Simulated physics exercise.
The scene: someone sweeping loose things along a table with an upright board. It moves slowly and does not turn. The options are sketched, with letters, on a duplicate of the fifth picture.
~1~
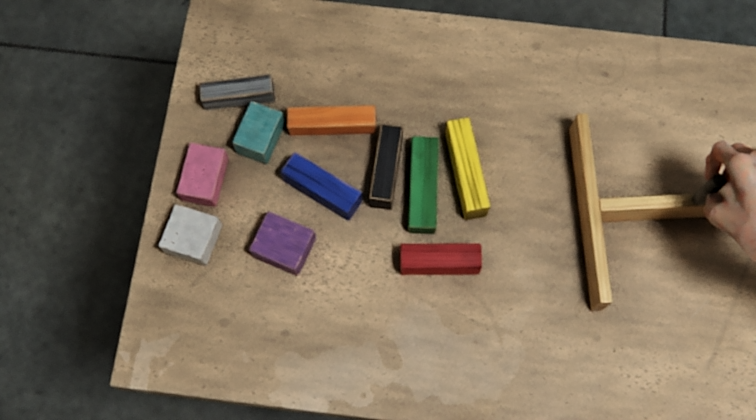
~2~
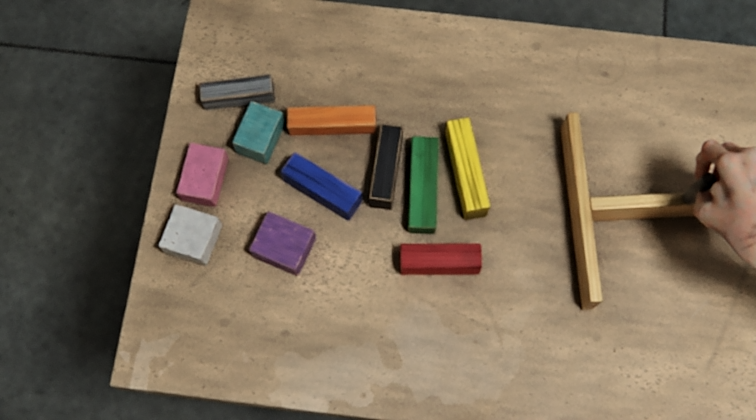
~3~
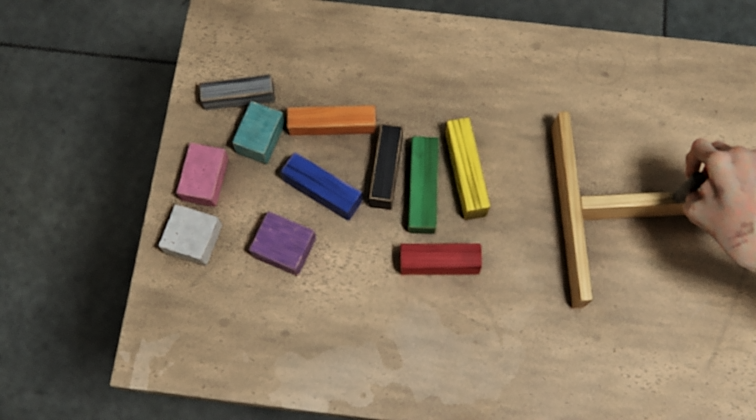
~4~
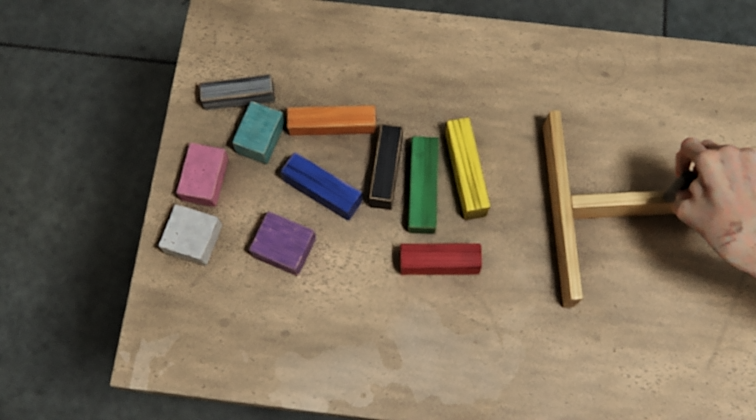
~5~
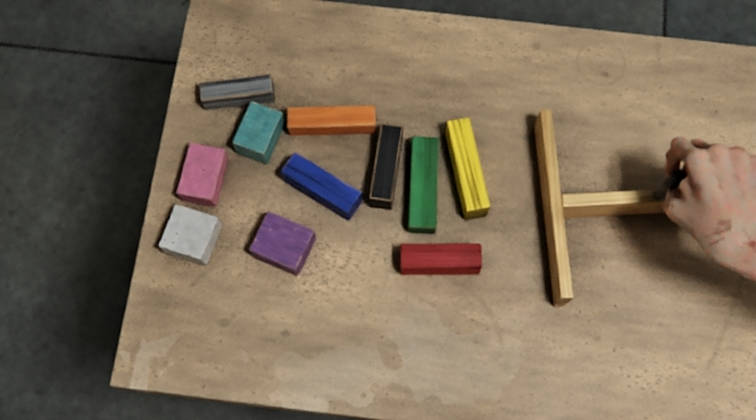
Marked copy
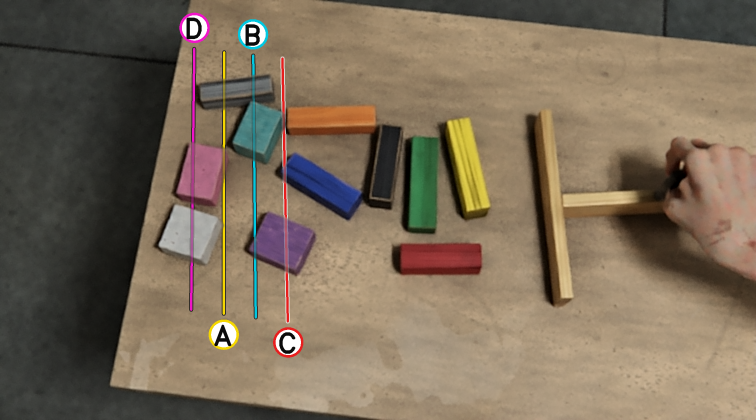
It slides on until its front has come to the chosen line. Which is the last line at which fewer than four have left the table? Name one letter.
Stop at B.
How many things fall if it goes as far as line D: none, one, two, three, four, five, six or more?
Six or more.
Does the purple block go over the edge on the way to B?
No.
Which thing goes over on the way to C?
The white block.
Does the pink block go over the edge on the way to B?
Yes.
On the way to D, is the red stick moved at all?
By then, yes.
On the copy, A at (224, 177); B at (254, 180); C at (285, 184); D at (193, 173).
On B. First, board (447, 188); turquoise block (254, 132); orange stick (319, 118).
Then, board (338, 176); grey stick (211, 60); white block (181, 235).
Finally, board (255, 166); white block over the edge; pink block over the edge; two fallen.
By contrast, A drops five; C is within the limit but short; D drops seven.
